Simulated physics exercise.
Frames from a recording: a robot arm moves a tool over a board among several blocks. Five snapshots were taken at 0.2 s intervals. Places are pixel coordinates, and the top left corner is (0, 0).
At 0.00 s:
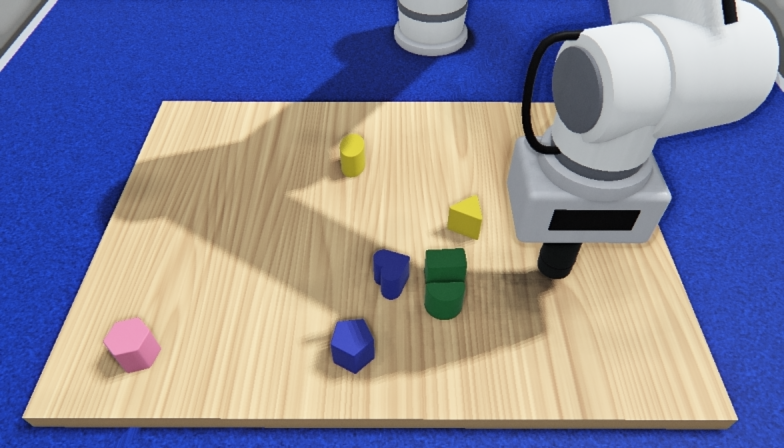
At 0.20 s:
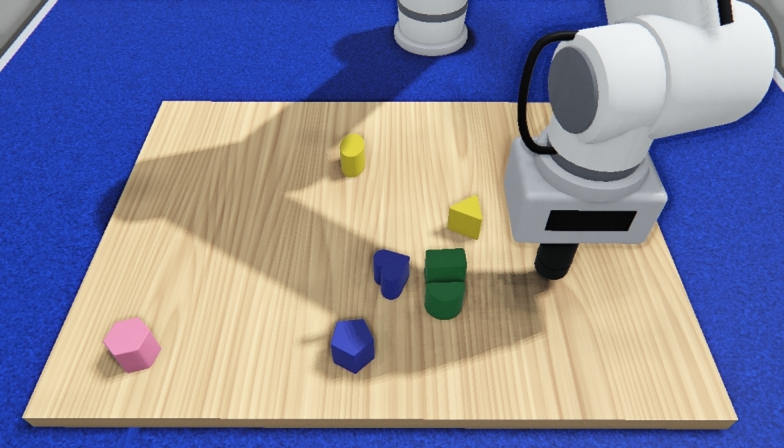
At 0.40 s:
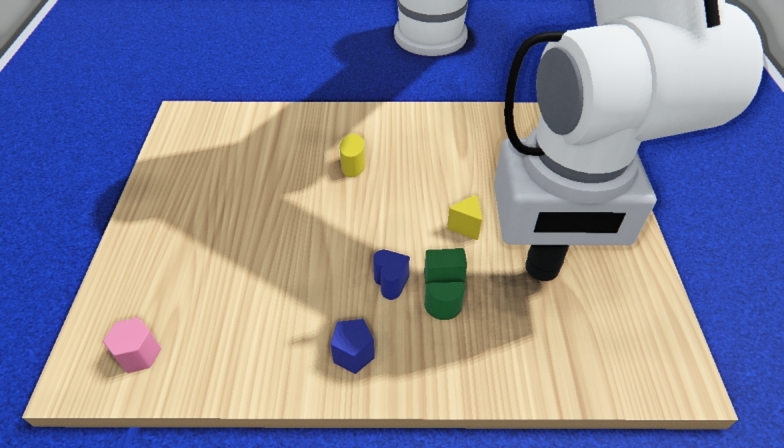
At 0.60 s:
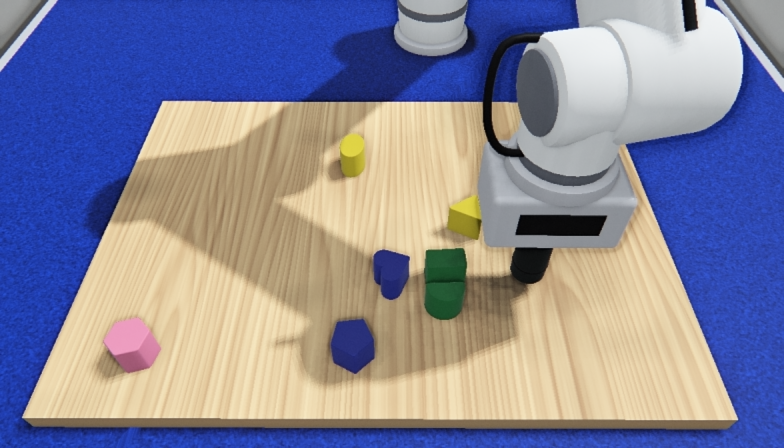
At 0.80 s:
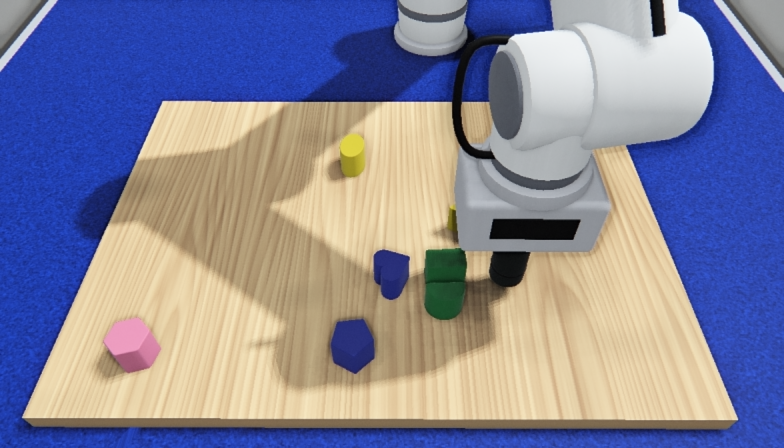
On a light wooden board over a blue surface, a white and grey robot arm holds a dark tool near the right side, with yellow, blue, green and pink blocks spread about. The arm slides the tool a short way left, nearing the green blocks and partly covering a yellow one, while the blocks stay still.
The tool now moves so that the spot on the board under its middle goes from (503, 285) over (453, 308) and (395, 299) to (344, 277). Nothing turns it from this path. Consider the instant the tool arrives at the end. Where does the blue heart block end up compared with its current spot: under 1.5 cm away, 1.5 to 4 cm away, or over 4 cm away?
Over 4 cm.
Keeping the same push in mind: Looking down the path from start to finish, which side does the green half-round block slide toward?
It will end up to the left.
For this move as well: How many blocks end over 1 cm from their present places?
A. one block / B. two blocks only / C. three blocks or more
Letter B.
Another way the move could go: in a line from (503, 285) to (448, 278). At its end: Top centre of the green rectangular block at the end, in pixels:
Final place: (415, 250).
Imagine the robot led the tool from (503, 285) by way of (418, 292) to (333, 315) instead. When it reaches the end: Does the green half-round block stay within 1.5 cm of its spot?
Going by the path, yes.
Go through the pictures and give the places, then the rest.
In the first frame, tool's lower end at (554, 267); blue heart block at (391, 263); green half-round block at (446, 290); green rectangular block at (446, 257).
In the second frame, tool at (551, 267); blocks still.
In the third frame, tool at (542, 269); blocks still.
In the fourth frame, tool at (527, 271); blocks still.
In the fifth frame, tool at (506, 275); blue heart block at (391, 263); green half-round block at (446, 290); green rectangular block at (446, 257).
On the path given first. One third of the way, tool at (454, 298); green half-round block at (418, 299).
Two thirds of the way, tool at (393, 289); blue heart block at (380, 255), turned 35° clockwise; green half-round block at (374, 304), turned 75° anticlockwise.
At the end, tool at (343, 267); blue heart block at (361, 237), turned 100° clockwise; green half-round block at (372, 302), turned 90° anticlockwise; green rectangular block still.
